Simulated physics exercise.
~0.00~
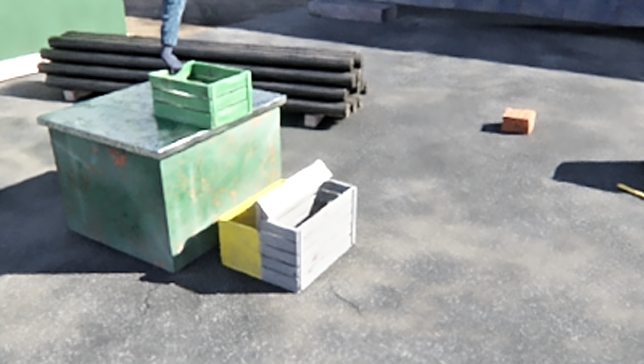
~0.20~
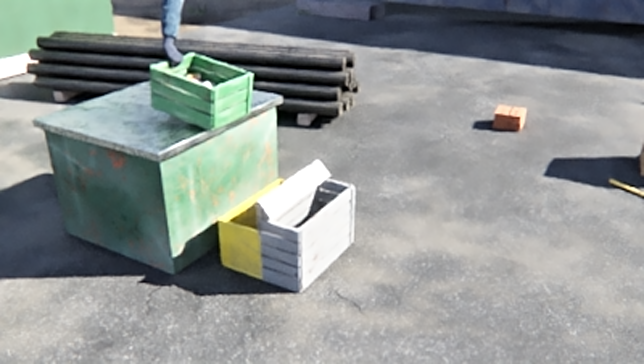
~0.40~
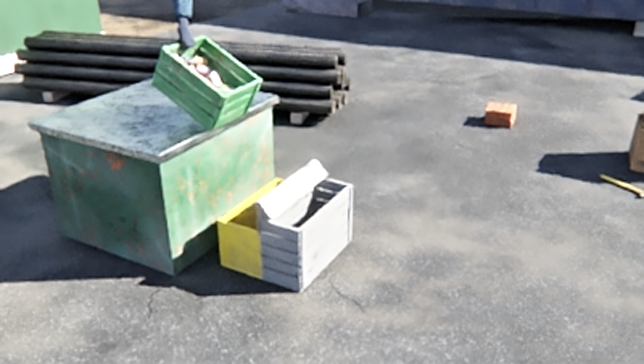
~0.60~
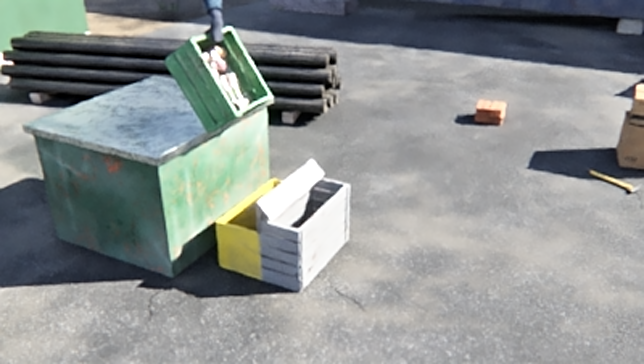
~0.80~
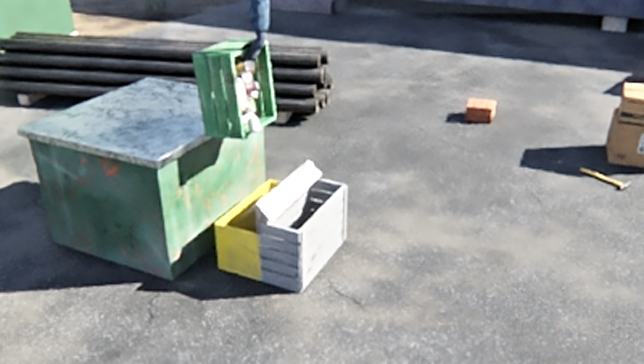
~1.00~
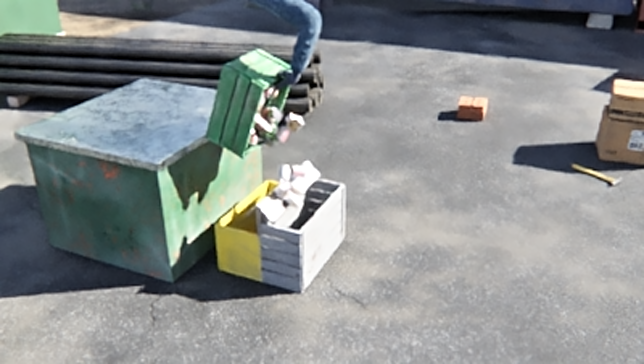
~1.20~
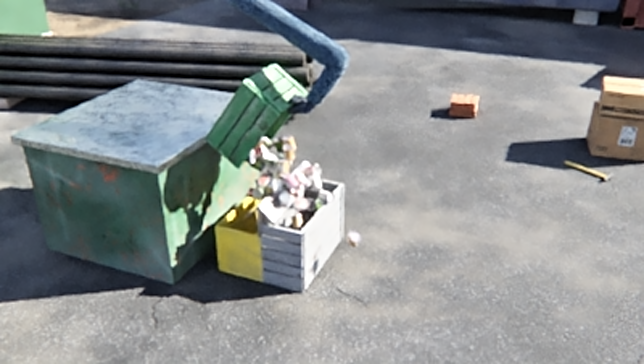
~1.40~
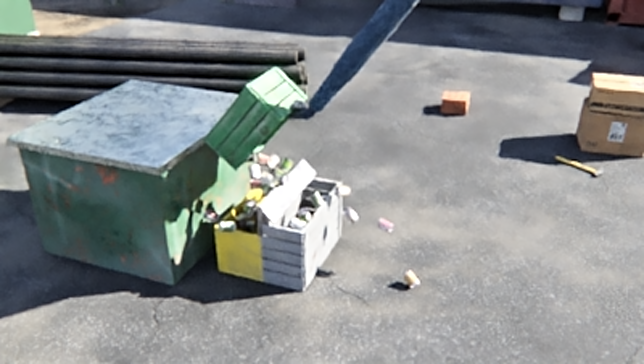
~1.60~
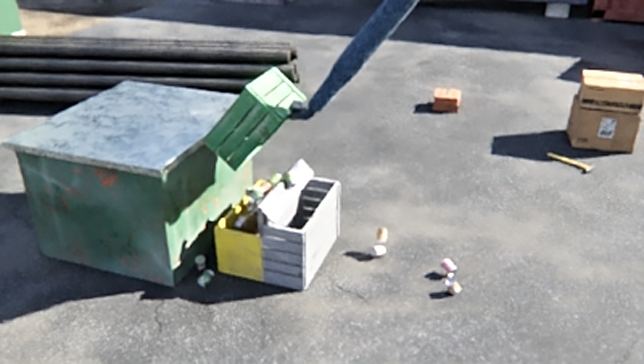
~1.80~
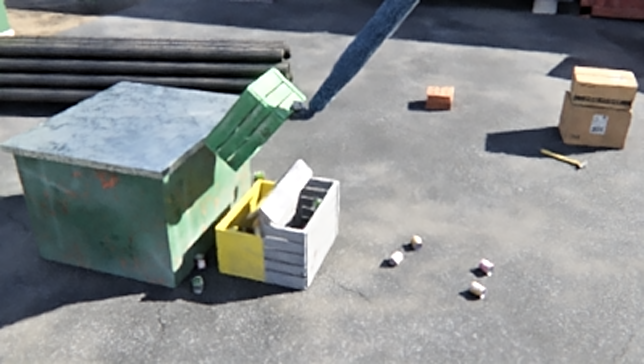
On a sunlit paved yard, a blue-sleeved arm tipped a green crate over the edge of a green bench, spilling small tins toward yellow and grey containers below; many dropped in, but several landed on the ground on either side while the crate stayed tilted.
